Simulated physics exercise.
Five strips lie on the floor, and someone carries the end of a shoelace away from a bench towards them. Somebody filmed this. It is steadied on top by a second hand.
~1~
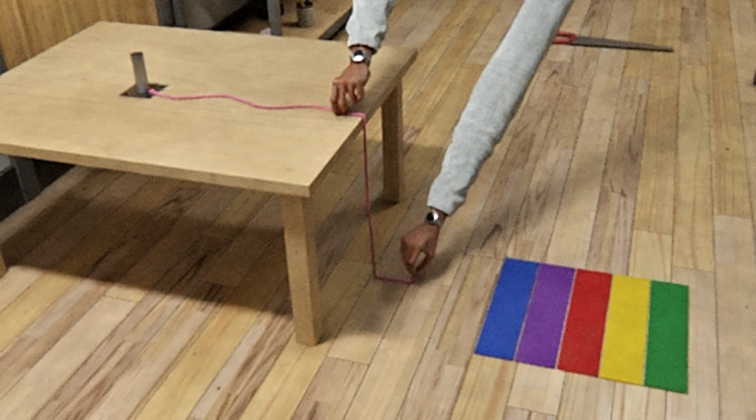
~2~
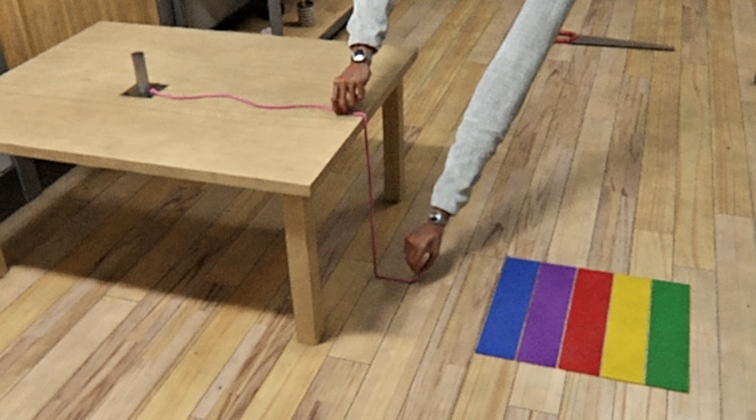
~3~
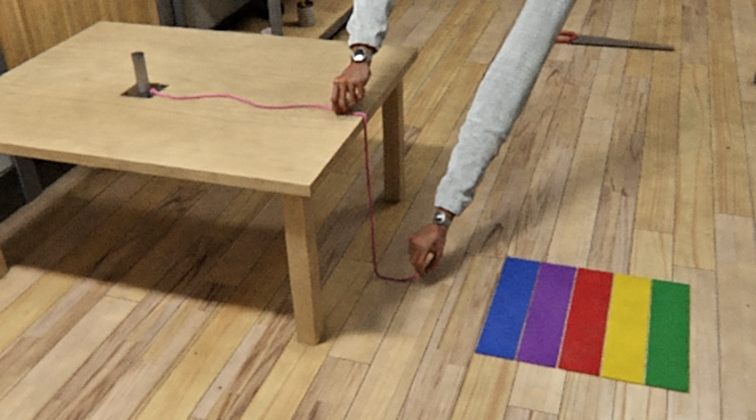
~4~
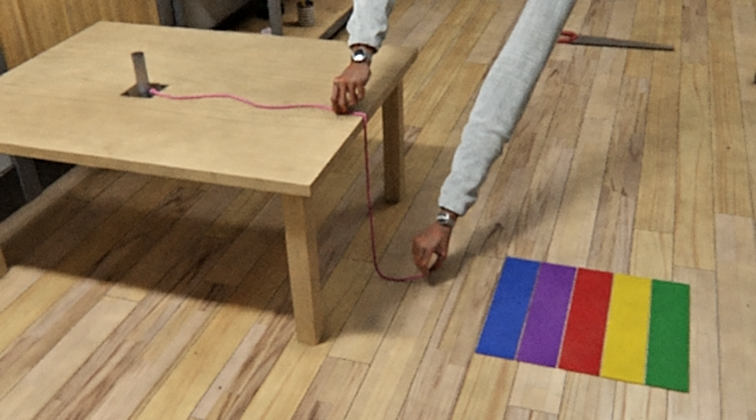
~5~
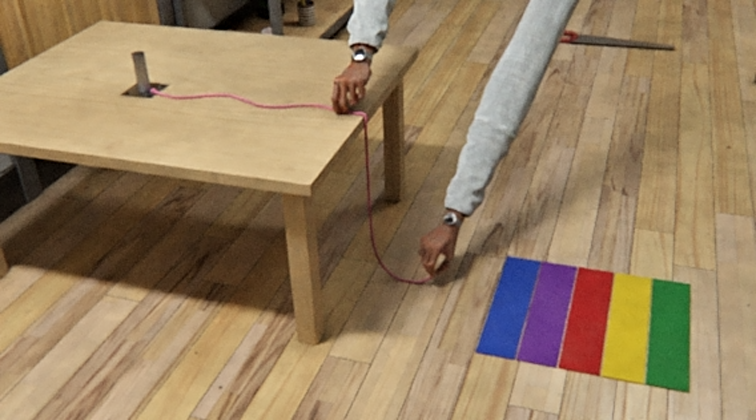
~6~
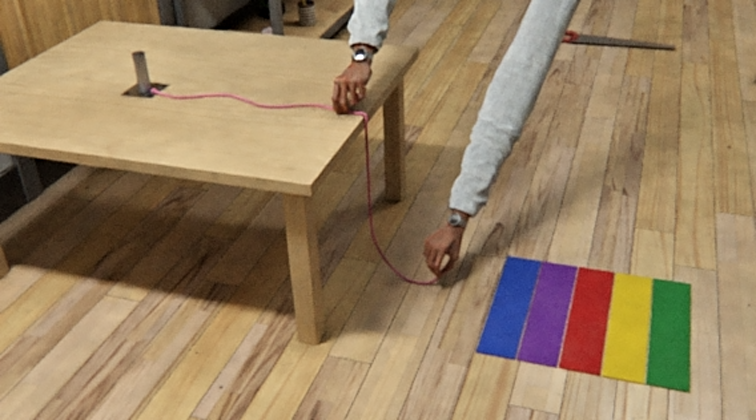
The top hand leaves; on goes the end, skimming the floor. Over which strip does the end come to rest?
Over the purple strip.
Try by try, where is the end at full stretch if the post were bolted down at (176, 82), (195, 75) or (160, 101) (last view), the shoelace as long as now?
Approximate pixels in order: (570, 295), (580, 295), (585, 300).
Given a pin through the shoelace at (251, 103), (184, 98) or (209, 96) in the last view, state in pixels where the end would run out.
Result per try (px, approx.): (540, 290); (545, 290); (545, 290).
Soon after, end near (483, 281); short of the strips.
After that, end near (525, 288); over blue.
At the stop, end near (549, 292); over purple. The purple one.
